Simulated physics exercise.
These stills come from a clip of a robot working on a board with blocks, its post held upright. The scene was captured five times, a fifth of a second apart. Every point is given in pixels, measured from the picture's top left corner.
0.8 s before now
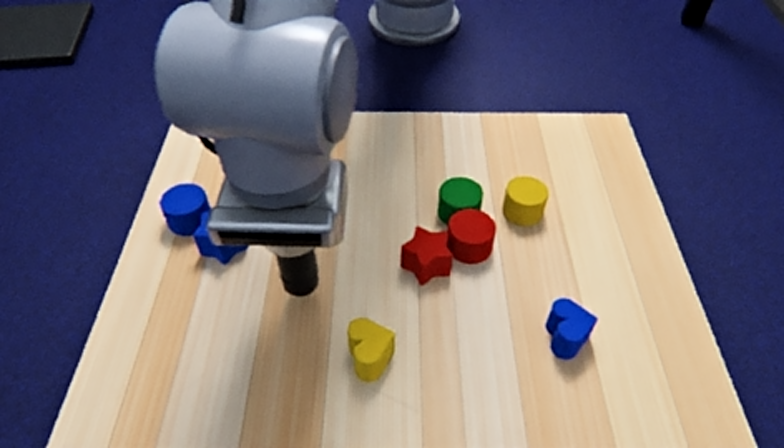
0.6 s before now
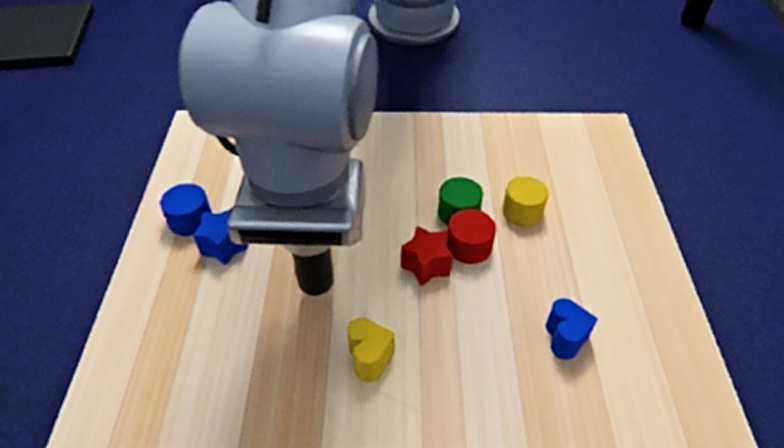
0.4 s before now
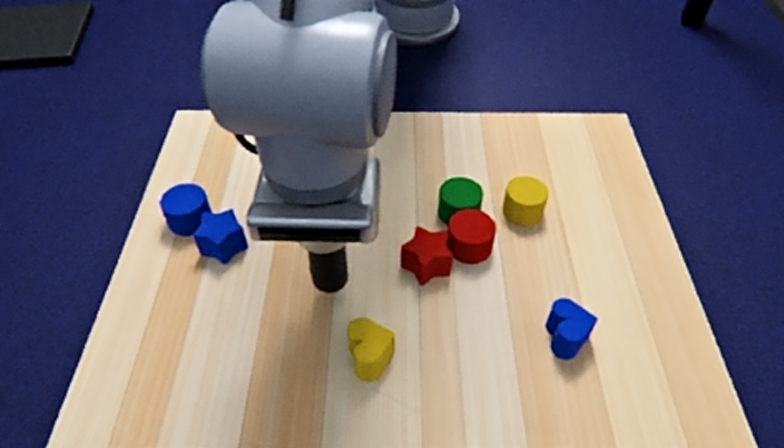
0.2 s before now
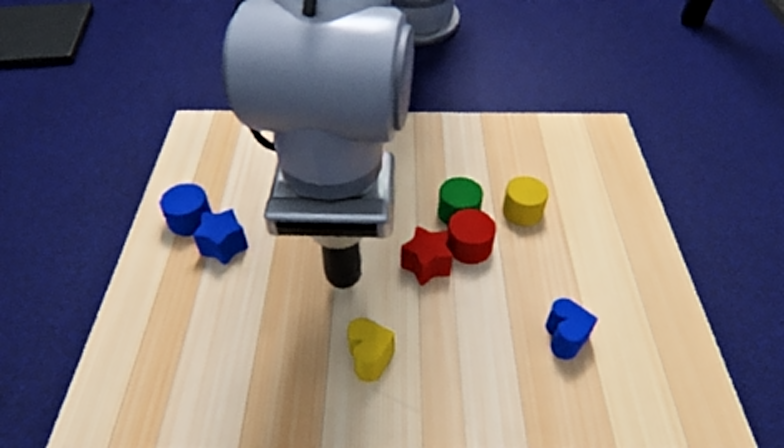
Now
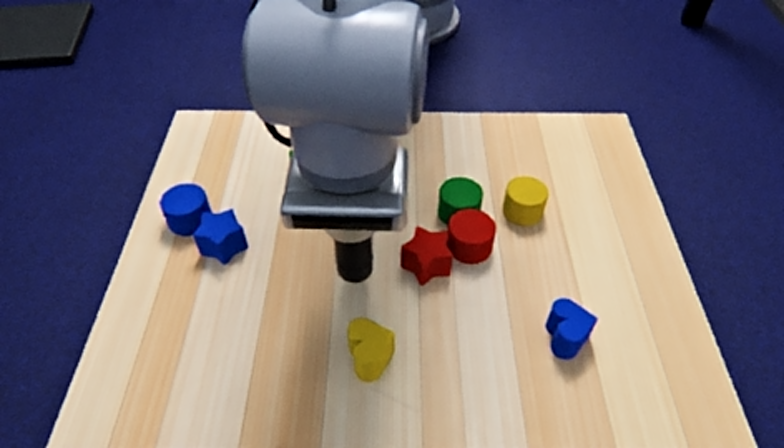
A gray robot arm with a dark post slid slowly to the right across a wooden board, moving away from the blue star and closer to the red star, while all the colored blocks stayed still.
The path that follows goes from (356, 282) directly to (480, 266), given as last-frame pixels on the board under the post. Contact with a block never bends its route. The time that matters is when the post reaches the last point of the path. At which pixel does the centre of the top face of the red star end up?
Just about (493, 220).
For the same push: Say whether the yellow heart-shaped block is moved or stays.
Once the post is done, the yellow heart-shaped block remains in the old spot.
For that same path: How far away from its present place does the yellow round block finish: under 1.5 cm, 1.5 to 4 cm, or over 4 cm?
Between 1.5 and 4 cm.
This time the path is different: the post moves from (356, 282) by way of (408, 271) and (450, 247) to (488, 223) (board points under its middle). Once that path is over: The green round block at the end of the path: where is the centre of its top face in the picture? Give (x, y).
Put as a pixel place, it's (471, 177).
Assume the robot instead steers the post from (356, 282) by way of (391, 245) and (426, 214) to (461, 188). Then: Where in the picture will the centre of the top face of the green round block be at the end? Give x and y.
I'd place it at (498, 180), taking the centre of its top.
What follows on the original path. One third of the way, post at (400, 264); red star at (437, 242); red round block at (480, 224).
Two thirds of the way, post at (443, 258); red star at (469, 230); red round block at (508, 214); yellow round block at (531, 188).
At the end, post at (483, 254); yellow heart-shaped block not moved; red star at (493, 220), turned 30° anticlockwise; green round block not moved; red round block at (526, 203); yellow round block at (545, 177).
